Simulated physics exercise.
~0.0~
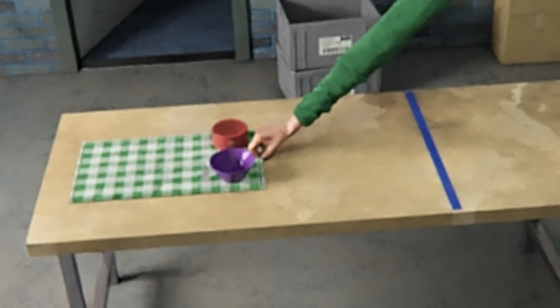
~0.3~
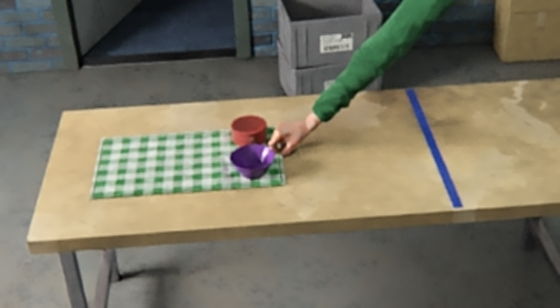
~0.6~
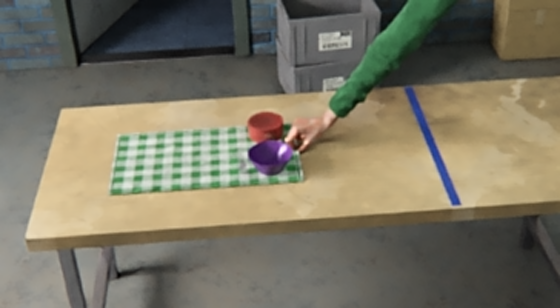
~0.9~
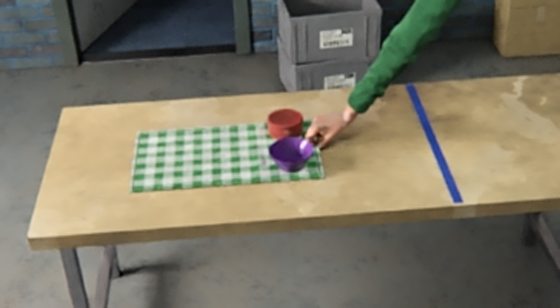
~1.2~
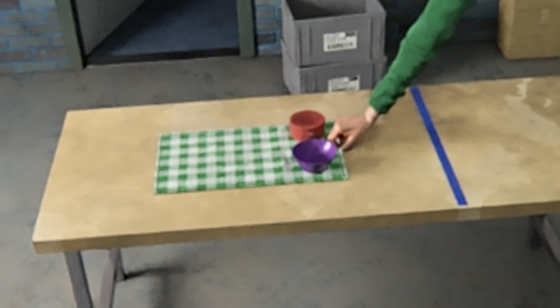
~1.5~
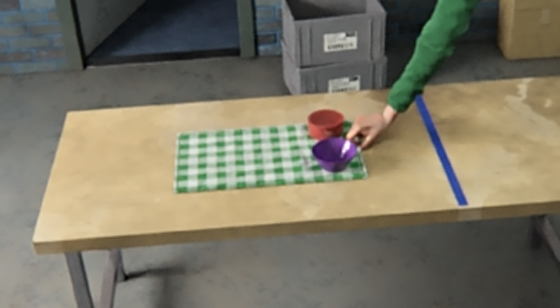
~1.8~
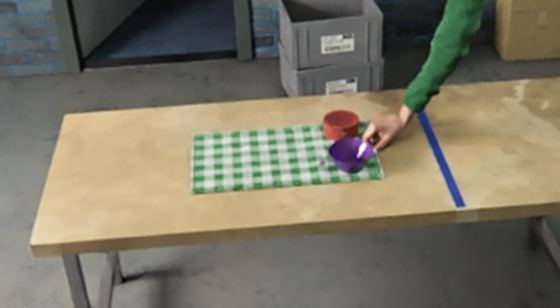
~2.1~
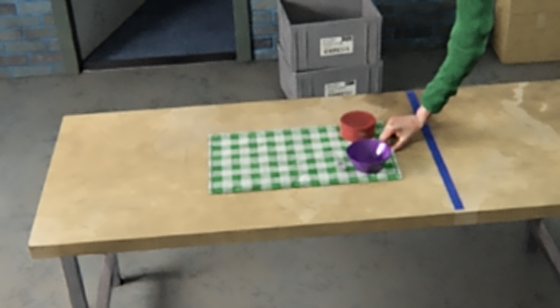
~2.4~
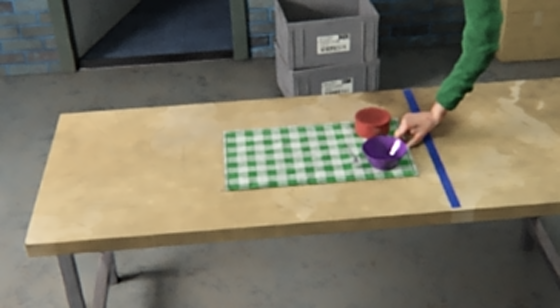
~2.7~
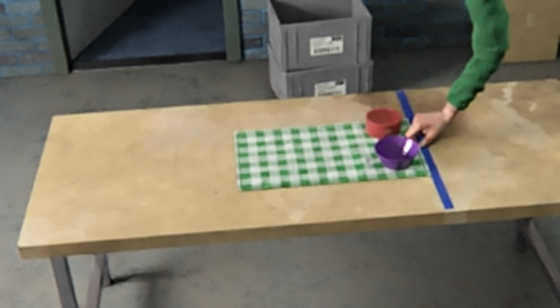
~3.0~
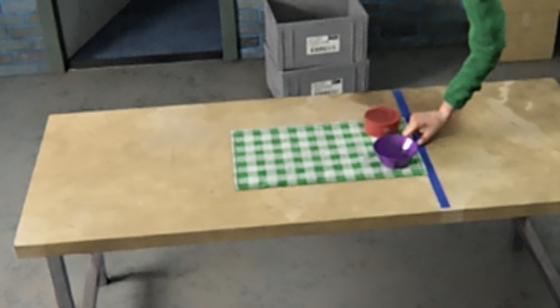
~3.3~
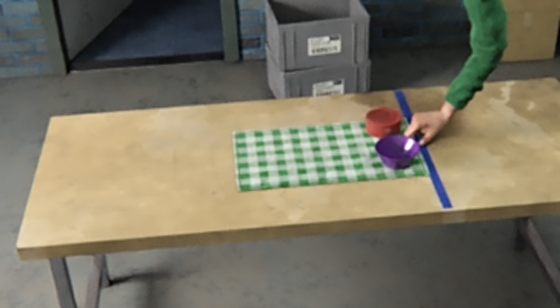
At first, a green checked cloth lies toward the left of a wooden workbench, with a red tub and a purple bowl near its right edge. A hand in a green sleeve holds on at the purple bowl and moves steadily to the right. The cloth, tub and bowl all travel along with it, keeping their places relative to one another. They draw closer to the strip of blue tape across the bench. When the cloth's edge reaches the tape, the hand stops, and both containers remain sitting on the cloth, with the hand still at the bowl.
